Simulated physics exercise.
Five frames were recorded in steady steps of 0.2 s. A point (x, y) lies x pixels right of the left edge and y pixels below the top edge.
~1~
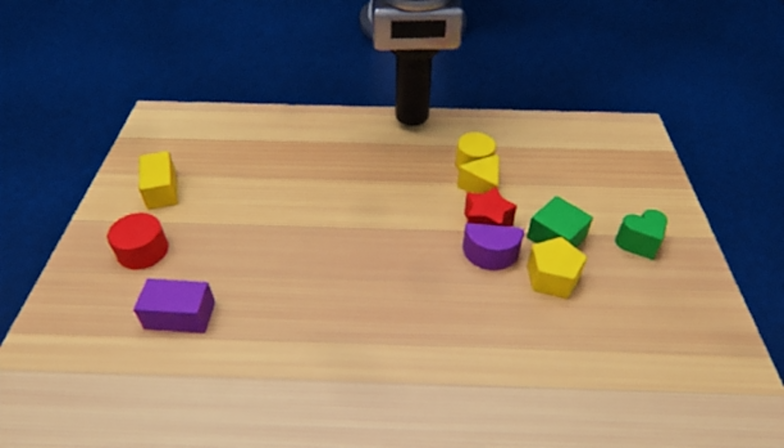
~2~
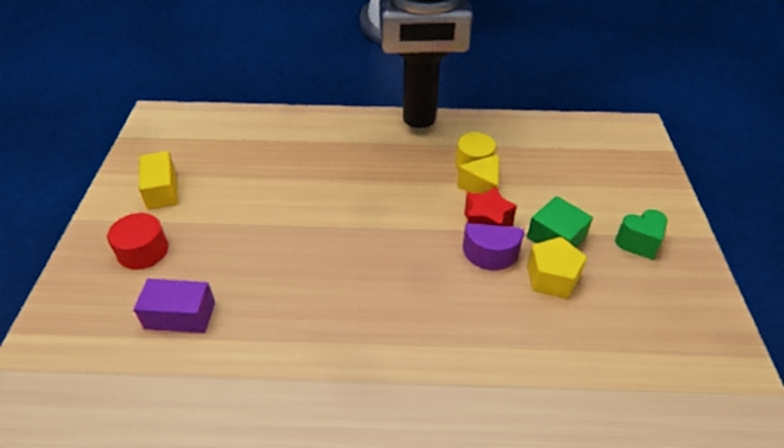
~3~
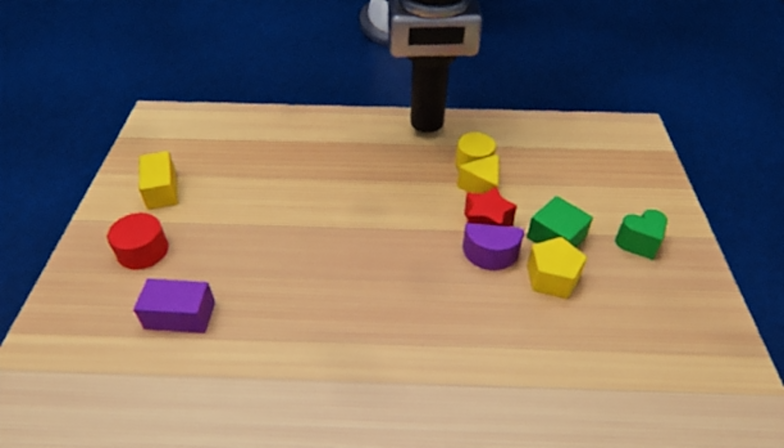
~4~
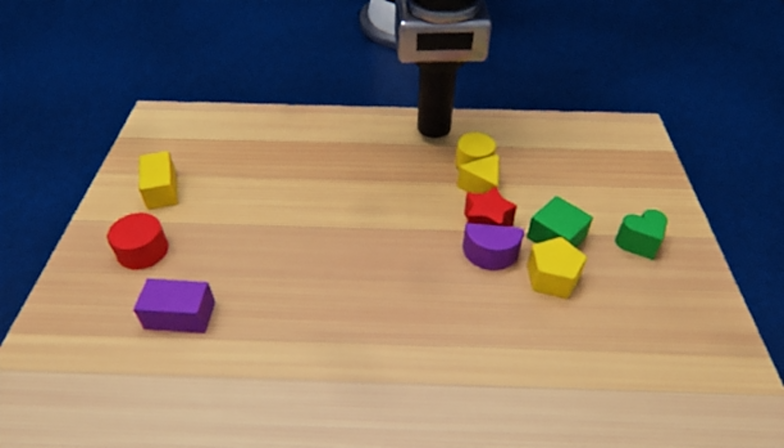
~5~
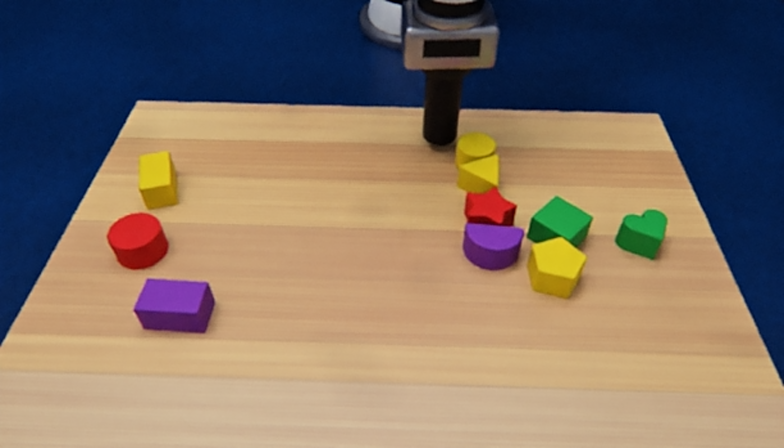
A robot arm moves its black rod slightly right and nearer the still yellow disc.
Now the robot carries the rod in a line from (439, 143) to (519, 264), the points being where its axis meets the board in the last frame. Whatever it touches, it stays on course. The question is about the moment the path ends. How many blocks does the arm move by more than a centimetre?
There will be three or more blocks displaced.
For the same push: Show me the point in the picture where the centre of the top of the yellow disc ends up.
The middle of its upper face should be somewhere near (503, 153).
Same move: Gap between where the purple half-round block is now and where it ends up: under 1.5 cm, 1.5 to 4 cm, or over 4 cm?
I'd go with over 4 cm for this block.
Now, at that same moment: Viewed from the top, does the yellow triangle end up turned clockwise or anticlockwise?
Spin direction: Clockwise.
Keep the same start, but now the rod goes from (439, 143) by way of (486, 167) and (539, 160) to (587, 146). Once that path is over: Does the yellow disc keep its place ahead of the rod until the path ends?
Final answer: No.
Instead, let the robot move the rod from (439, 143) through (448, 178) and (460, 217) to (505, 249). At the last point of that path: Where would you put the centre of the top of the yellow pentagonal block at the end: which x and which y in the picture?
It should be at about (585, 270).
On the path given first. One third of the way, rod at (464, 170); yellow disc at (503, 153); yellow triangle at (502, 178), turned 45° clockwise; red star block at (495, 208); purple half-round block at (495, 238).
Two thirds of the way, rod at (492, 211); yellow disc at (503, 153); yellow triangle at (526, 186), turned 50° clockwise; red star block at (510, 225); purple half-round block at (497, 251).
At the end, rod at (521, 256); yellow disc at (503, 153); yellow triangle at (527, 186), turned 45° clockwise; red star block at (540, 275); purple half-round block at (498, 290), turned 45° clockwise.
